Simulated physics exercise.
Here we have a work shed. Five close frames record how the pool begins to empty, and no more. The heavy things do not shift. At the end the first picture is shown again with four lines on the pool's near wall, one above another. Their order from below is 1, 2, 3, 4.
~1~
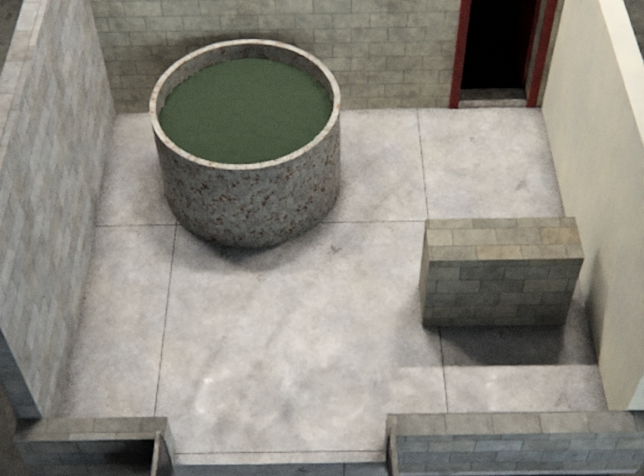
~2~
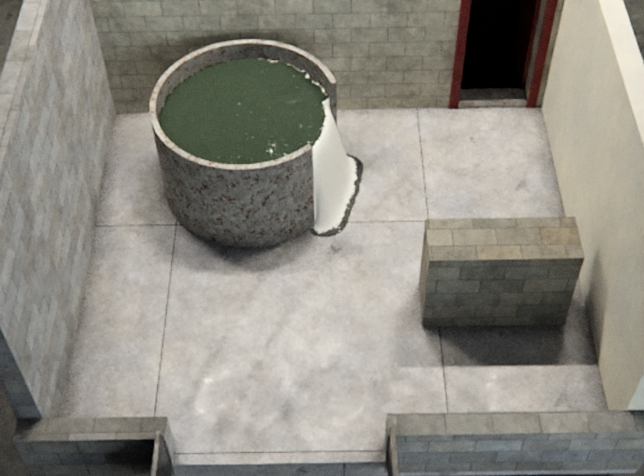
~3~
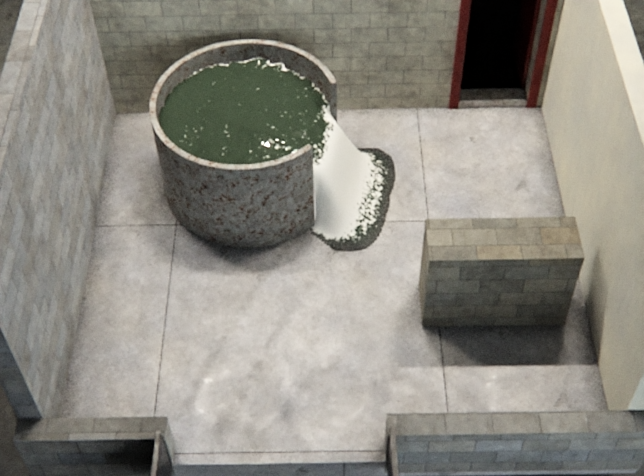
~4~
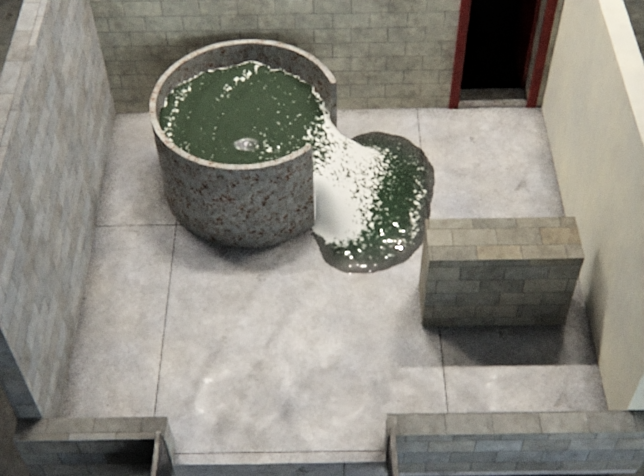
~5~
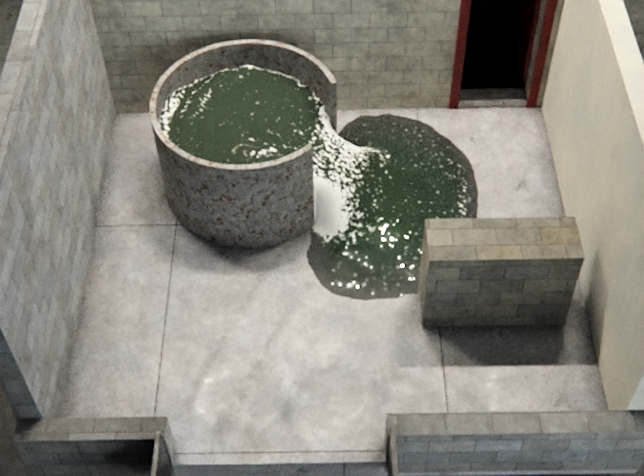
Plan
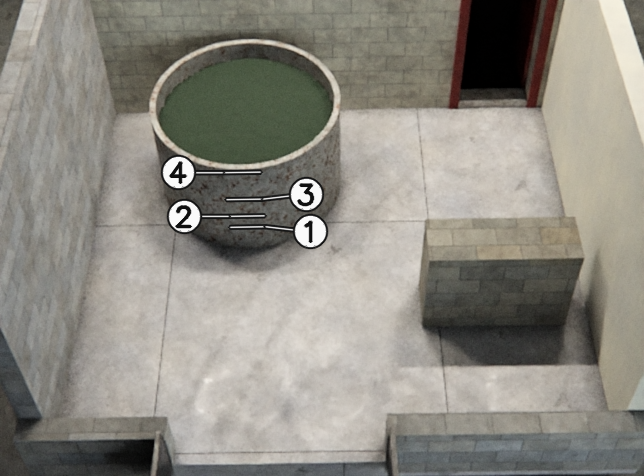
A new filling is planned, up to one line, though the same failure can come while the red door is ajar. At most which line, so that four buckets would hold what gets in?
The limit is 1.
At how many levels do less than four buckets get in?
One of the four.
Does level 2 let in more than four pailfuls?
Yes.
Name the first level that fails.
That would be 2.
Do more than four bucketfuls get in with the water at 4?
Yes, it does.
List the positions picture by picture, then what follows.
In the first frame, water in the pool at rest, its middle at (247, 115); foot of the red doorway at (492, 107); open gate at (277, 412).
In the second frame, front seen at (352, 159), 2 % of the ground wet.
In the third frame, front seen at (385, 159), 4 % of the ground wet.
In the fourth frame, front seen at (403, 142), 10 % of the ground wet.
In the fifth frame, front seen at (436, 143), 18 % of the ground wet.
On the marked copy, 1 at (247, 227); 2 at (246, 216); 3 at (244, 199); 4 at (241, 172); from the bottom up 1, 2, 3, 4.
If 1 is chosen, a splash gets over, under a bucket.
If 2 is chosen, about 9 bucketfuls get in.
If 3 is chosen, dozens of bucketfuls pour in.
If 4 is chosen, dozens of bucketfuls pour in.
